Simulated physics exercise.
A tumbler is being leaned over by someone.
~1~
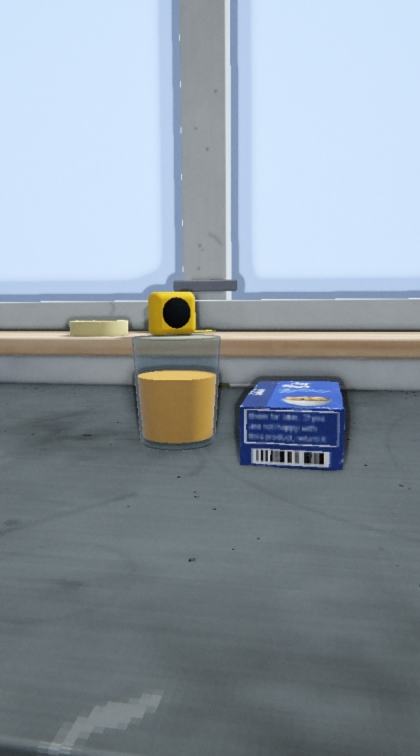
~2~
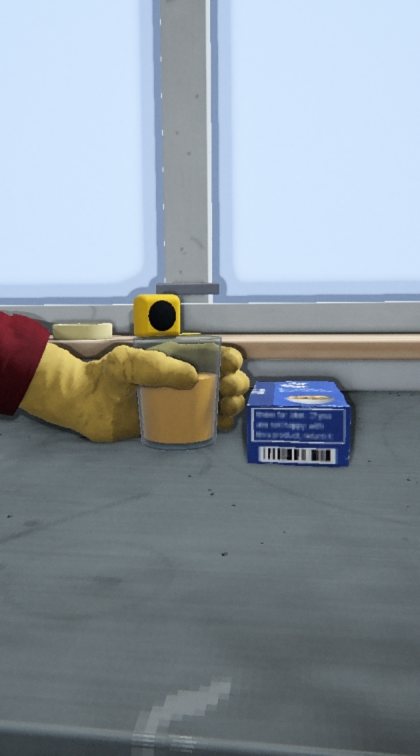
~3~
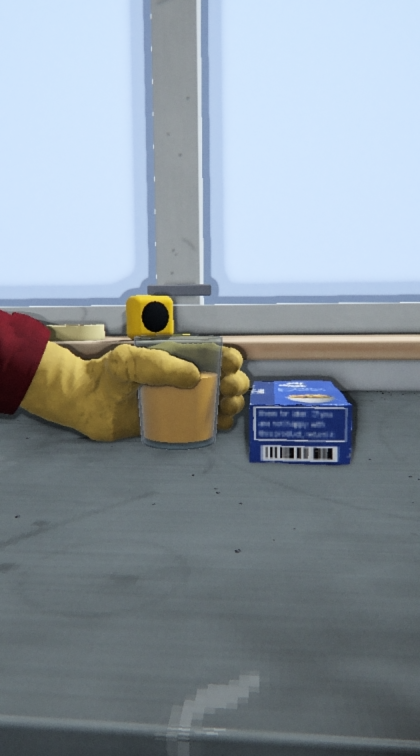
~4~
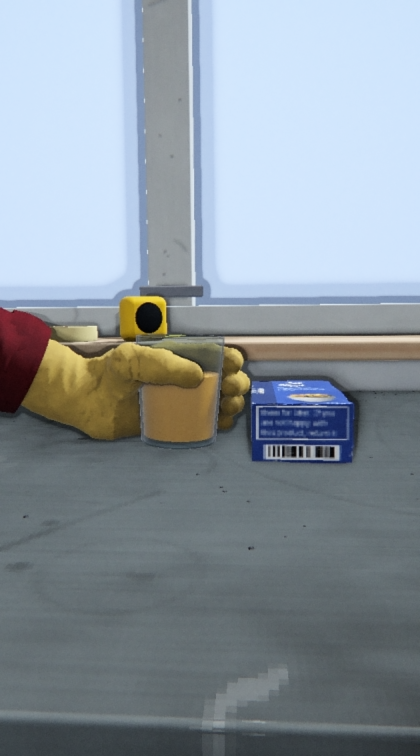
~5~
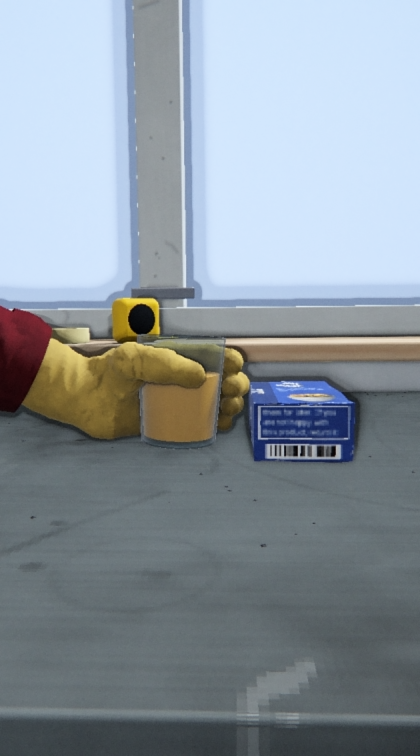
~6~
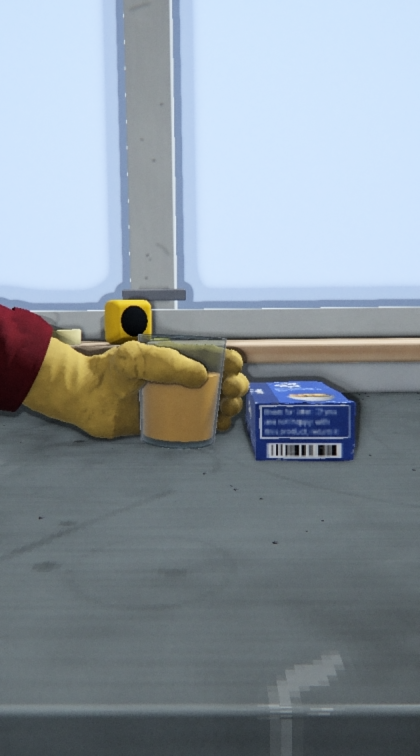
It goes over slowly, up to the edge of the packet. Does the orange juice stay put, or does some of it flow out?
That lean is fine for it, I expect.
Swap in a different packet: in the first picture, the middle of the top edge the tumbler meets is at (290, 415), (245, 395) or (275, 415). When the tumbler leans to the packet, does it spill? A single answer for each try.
Overflow, no loss, overflow.
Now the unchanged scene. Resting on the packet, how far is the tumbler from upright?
About 30 degrees.
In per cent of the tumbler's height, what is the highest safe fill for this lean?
Roughly 80 per cent of its height.
A moment on, the tumbler leans by about 15°; all is still inside.
Further on, the tumbler leans by about 25°; all is still inside.
When it is over, the tumbler leans by about 30°, against the packet; all is still inside.
